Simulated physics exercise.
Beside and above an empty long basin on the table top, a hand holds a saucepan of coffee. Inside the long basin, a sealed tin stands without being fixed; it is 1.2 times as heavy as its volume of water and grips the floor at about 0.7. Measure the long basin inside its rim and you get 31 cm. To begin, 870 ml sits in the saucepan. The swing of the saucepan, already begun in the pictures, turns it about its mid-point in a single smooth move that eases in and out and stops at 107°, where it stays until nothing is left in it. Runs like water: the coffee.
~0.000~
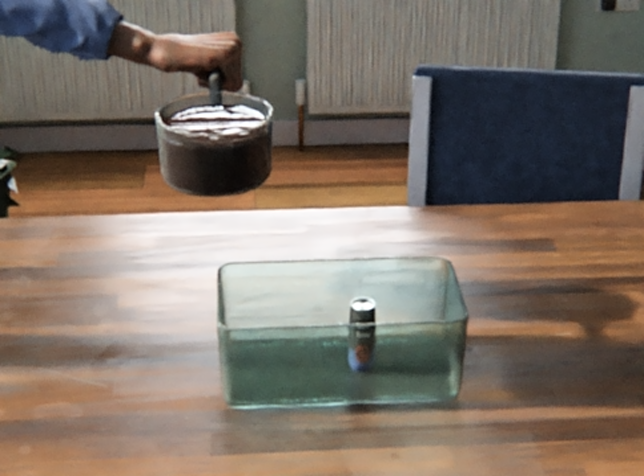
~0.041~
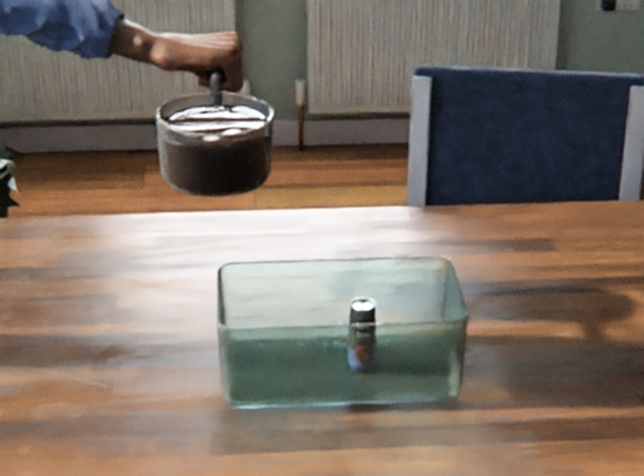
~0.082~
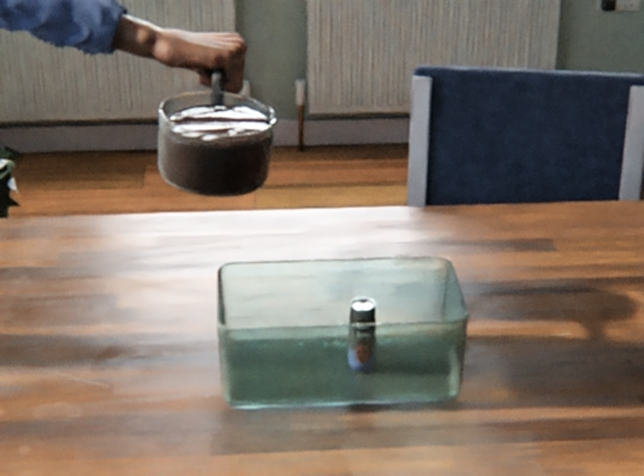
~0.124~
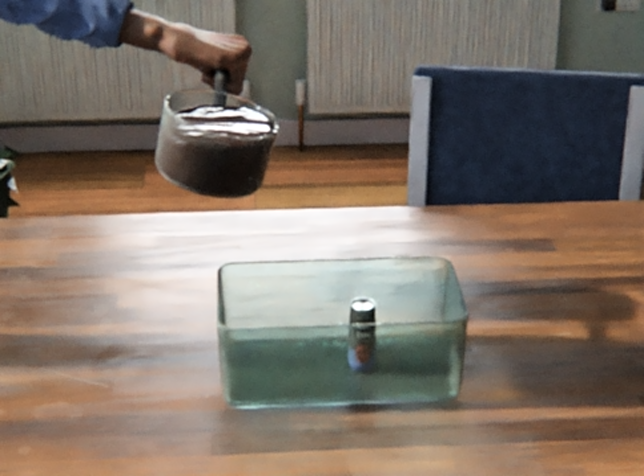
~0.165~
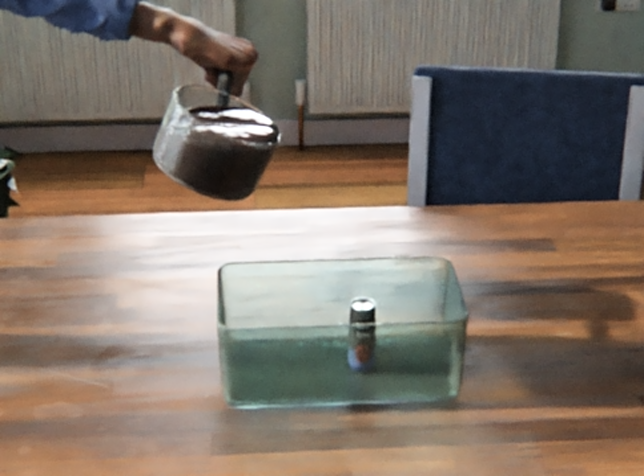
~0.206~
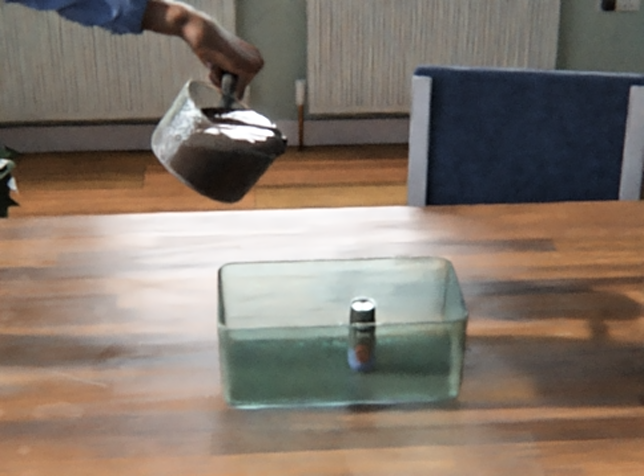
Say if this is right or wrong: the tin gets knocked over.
Right, it gets knocked over.
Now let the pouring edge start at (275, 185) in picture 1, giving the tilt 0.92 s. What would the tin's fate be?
After that, the tin stays vertical.
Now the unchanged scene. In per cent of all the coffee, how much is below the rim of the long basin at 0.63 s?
Some 82 percent of the total.
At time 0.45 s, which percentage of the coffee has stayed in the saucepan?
Roughly 28 %.
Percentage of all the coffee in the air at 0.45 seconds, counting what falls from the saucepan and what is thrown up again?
Some 58 per cent.
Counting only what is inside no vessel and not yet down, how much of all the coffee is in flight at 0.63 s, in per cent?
Close to 12 %.
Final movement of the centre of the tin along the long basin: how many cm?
Roughly 7.0 cm.
After 0.45 s the tilt is 102° and 29 per cent is still to pour; the tin stands where it began.
After 0.63 s the tilt is 107° and 6 per cent is still to pour; the tin leans 8°.
After 0.82 s the tilt is 107° and 1 per cent is still to pour; the tin leans 25°.
After 1.02 s the tilt is 107° and 0 per cent is still to pour; the tin lies on its side.
In the end the tin lies on its side.
